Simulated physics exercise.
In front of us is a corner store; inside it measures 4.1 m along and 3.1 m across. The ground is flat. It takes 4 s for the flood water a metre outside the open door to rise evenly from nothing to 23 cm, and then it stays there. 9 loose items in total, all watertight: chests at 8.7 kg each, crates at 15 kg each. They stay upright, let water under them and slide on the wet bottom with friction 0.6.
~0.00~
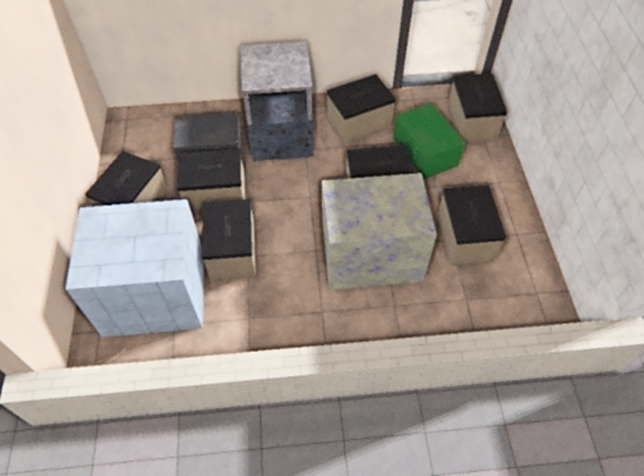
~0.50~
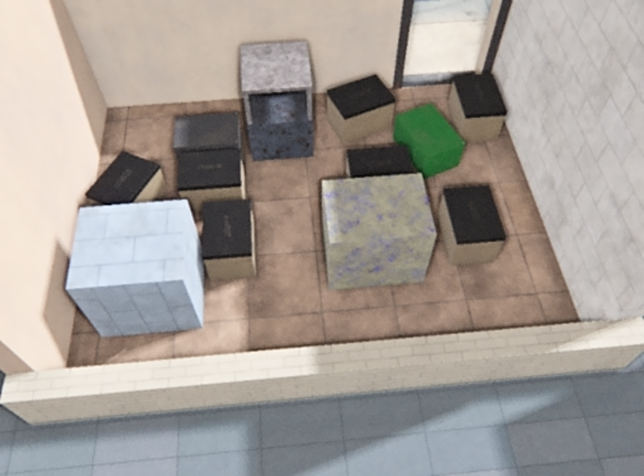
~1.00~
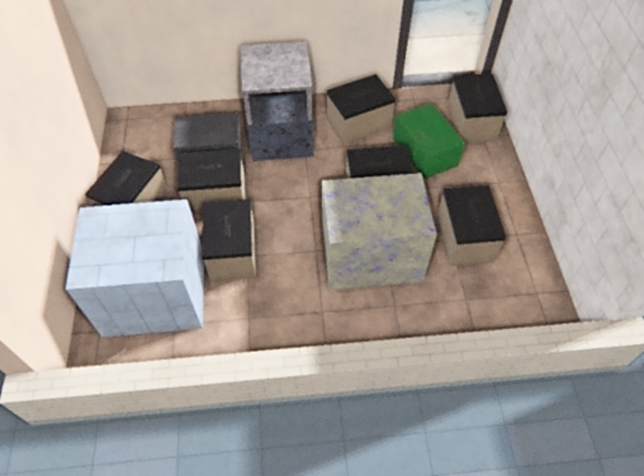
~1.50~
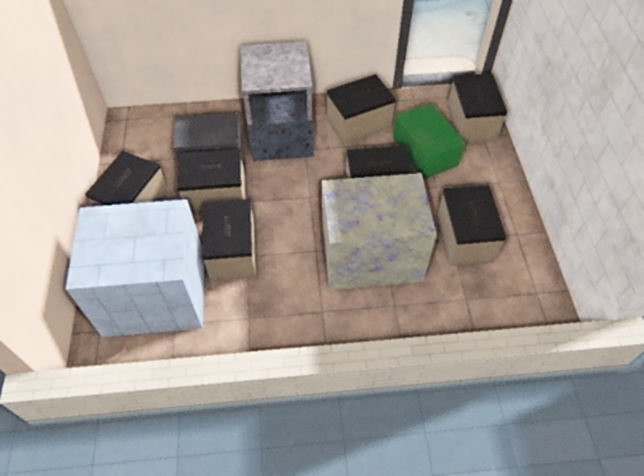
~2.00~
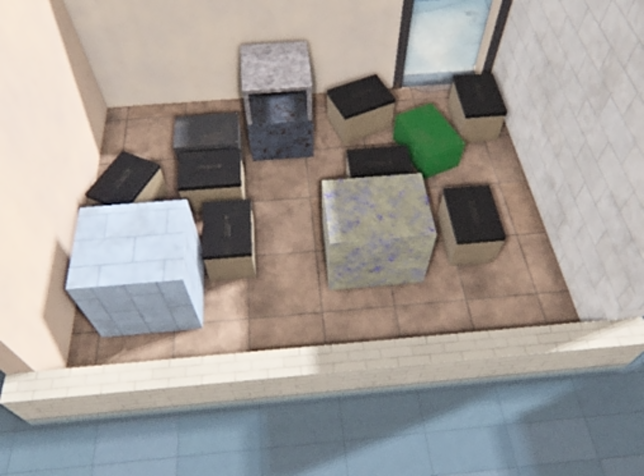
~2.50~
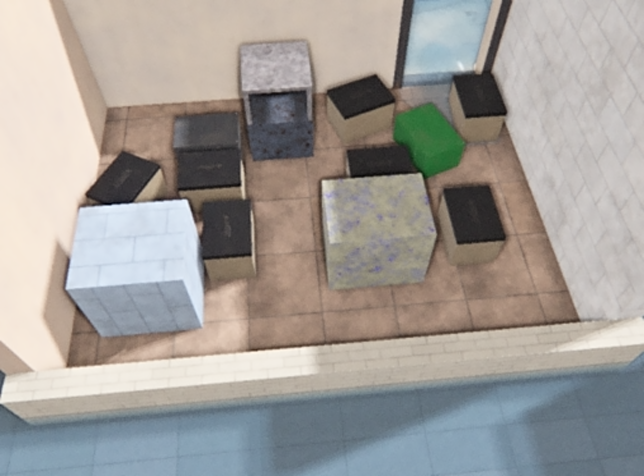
A small corner store with pale walls and a brown tiled floor is seen from above, looking down over a low front wall. A pale blue block stands at front left, a mottled yellowish one near the centre, with black-topped boxes, grey blocks and a green crate behind. Bluish water spreads over the paving outside and shows beyond the doorway, while the objects and camera stay still.
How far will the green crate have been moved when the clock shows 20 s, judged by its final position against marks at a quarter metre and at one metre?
The green crate will have moved more than one metre.
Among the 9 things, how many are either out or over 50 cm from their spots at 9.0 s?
By my tally, 4.
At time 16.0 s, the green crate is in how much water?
16 cm, roughly.
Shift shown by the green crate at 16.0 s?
About 250 cm out of place.
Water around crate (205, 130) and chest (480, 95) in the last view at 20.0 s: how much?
First about 19 cm, second about 17 cm.
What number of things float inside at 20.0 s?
9.
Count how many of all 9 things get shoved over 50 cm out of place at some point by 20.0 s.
Count: 8.
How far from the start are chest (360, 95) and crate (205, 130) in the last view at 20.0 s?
In turn: 150 cm, 40 cm.
After 4.0 s the green crate is near (421, 149), 0.3 m from its start, aground; 1 afloat.
After 9.0 s the green crate is near (315, 158), 1.1 m from its start, aground; 4 afloat.
After 16.0 s the green crate is near (191, 189), 2.3 m from its start, afloat; 9 afloat.
After 20.0 s the green crate is near (158, 152), 2.5 m from its start, afloat; 9 afloat.
